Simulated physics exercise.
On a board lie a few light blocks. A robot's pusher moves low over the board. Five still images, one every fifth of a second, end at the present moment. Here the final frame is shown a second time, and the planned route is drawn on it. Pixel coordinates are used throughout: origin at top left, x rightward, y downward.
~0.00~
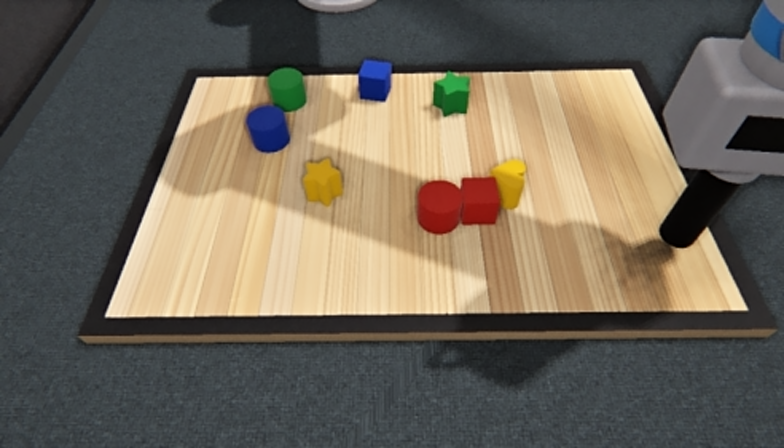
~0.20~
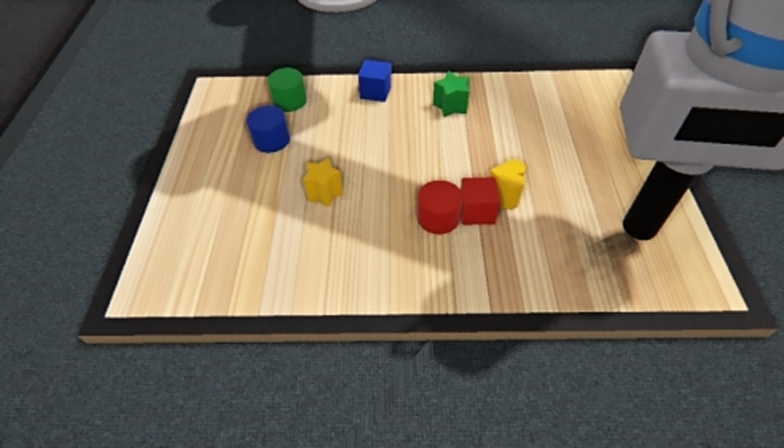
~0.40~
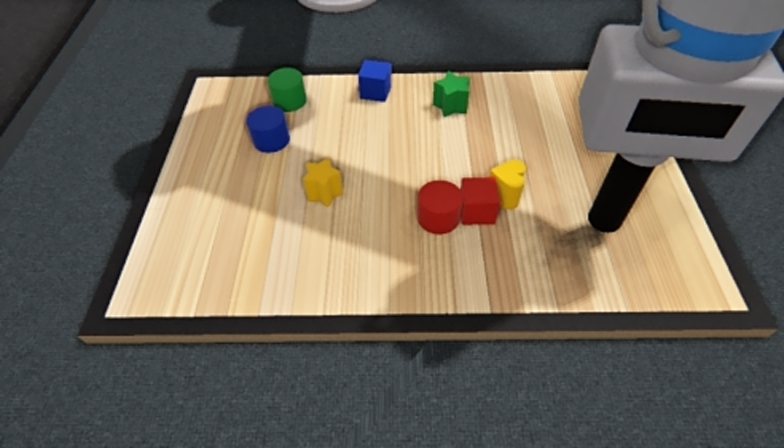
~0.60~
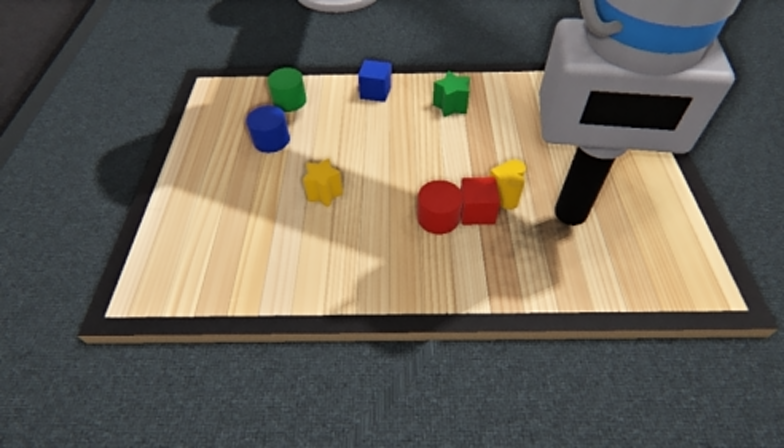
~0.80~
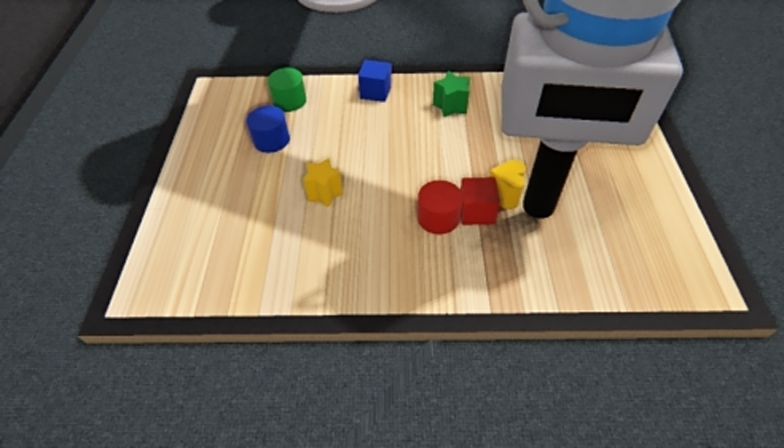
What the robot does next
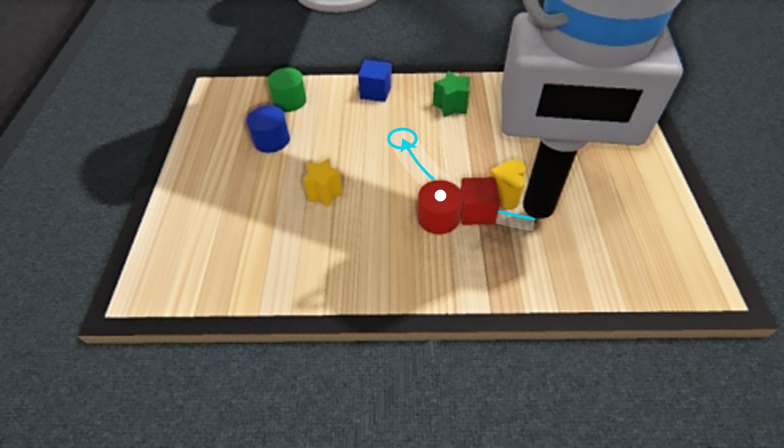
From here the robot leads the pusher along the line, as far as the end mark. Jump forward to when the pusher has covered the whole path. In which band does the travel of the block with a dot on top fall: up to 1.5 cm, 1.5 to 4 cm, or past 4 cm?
The block winds up beyond 4 cm from where it is now.
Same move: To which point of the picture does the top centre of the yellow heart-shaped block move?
In the picture, that point is around (486, 161).
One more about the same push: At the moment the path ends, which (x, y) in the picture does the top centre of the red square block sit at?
It should be at (399, 168) by then.
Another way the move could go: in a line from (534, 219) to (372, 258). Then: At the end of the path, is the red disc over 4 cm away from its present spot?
I expect not.
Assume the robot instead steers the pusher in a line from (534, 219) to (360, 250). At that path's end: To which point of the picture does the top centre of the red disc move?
I expect it at (406, 188).
The drawn path runs from (534, 219) through (474, 203) and (428, 174) to (402, 138); the dot is on the red disc.
What follows on the original path. One third of the way, pusher (474, 191); red disc (405, 195); red square block (440, 177); yellow heart-shaped block (488, 161), turned 100° clockwise.
Two thirds of the way, pusher (428, 162); red disc (385, 196); red square block (399, 168), turned 65° anticlockwise; yellow heart-shaped block (486, 161), turned 115° clockwise.
At the end, pusher (402, 127); red disc (385, 196); green star not moved; red square block (399, 168), turned 65° anticlockwise; yellow heart-shaped block (486, 161), turned 115° clockwise.
